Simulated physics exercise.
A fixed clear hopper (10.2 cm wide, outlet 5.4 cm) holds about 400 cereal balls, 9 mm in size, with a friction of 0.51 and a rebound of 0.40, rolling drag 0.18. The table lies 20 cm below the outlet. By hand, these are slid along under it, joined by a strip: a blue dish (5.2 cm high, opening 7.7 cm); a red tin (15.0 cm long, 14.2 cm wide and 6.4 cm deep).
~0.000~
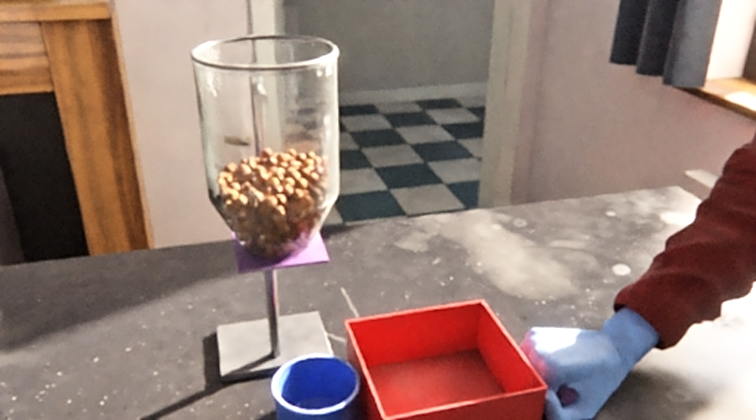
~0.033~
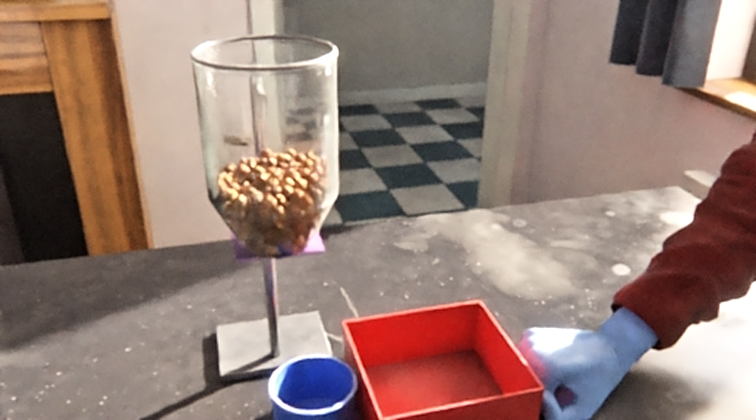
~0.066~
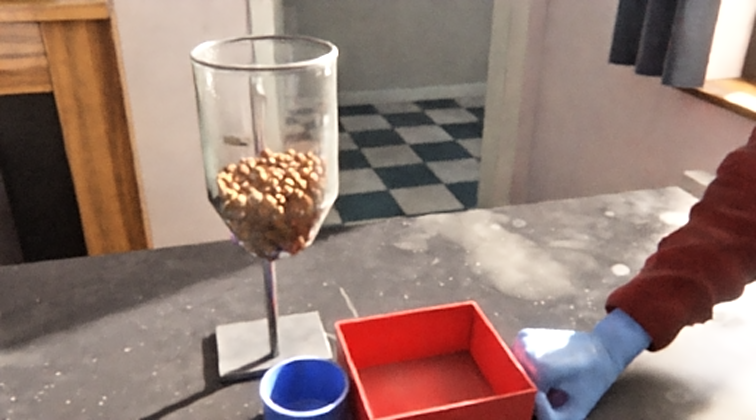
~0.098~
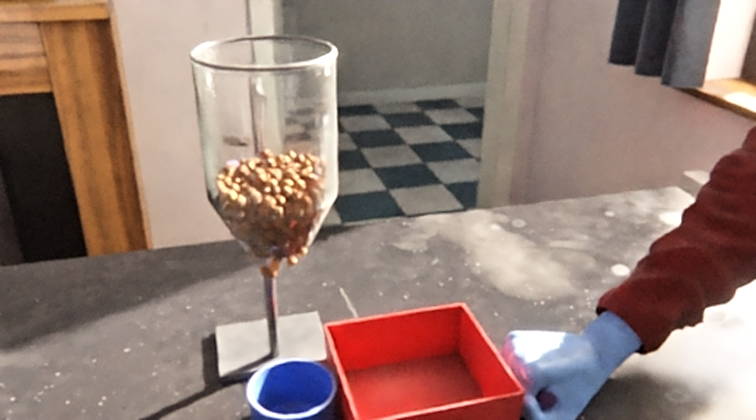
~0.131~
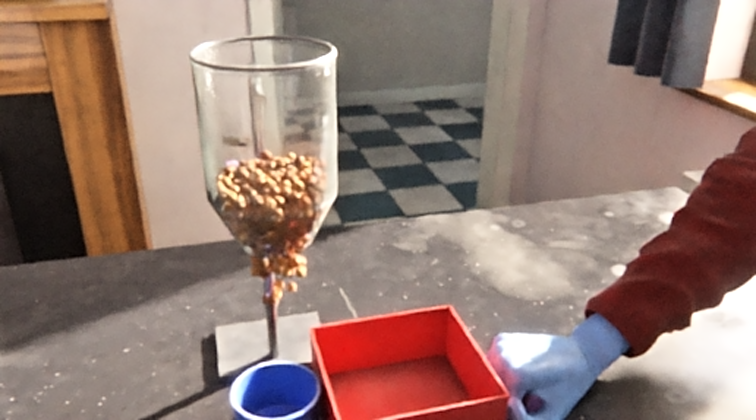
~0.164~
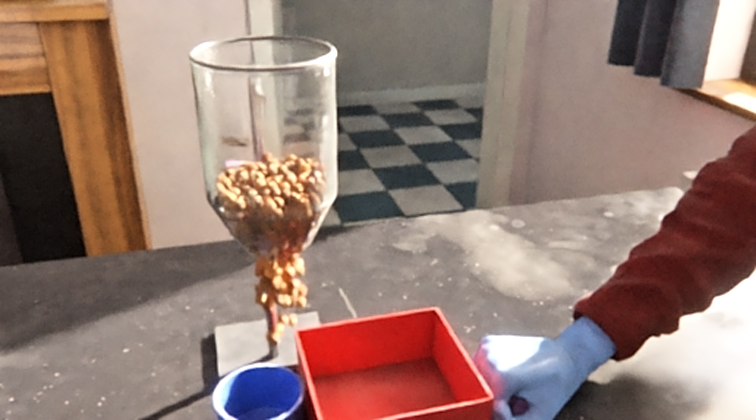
At the start, a clear funnel-shaped container of brown cereal balls stands above a dark table, with a gloved hand beside a red tin and blue dish. The purple piece beneath the container disappears from view as the hand slides both dishes left, and then balls pour from the outlet in a thickening stream.
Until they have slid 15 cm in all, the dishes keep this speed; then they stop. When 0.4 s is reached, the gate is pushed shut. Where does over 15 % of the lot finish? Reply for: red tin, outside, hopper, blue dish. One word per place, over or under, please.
Red tin over, outside under, hopper over, blue dish under.
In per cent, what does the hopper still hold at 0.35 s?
About 40 % of the load.
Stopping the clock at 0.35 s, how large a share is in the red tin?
I'd say around 35 percent.
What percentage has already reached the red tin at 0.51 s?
By then it is around 65 per cent.
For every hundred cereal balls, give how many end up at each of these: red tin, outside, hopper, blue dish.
Red tin 70 %, outside 0 %, hopper 25 %, blue dish 0 %.
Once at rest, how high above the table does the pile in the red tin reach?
It reaches about 2.5 cm above the table.
Then, at 0.35 s, red tin 35 %, hopper 40 %, in the air 20 %; middle of all pieces on or above the table near (274, 305).
After 0.51 s, red tin 65 %, hopper 25 %, in the air 5 %; middle of all pieces on or above the table near (272, 367).
Then, at 0.65 s, red tin 70 %, hopper 25 %; middle of all pieces on or above the table near (274, 378).
After 0.79 s, red tin 70 %, hopper 25 %; middle of all pieces on or above the table near (274, 379).
By 1.1 s all is still; red tin 70 %, outside 0 %, hopper 25 %, blue dish 0 %.
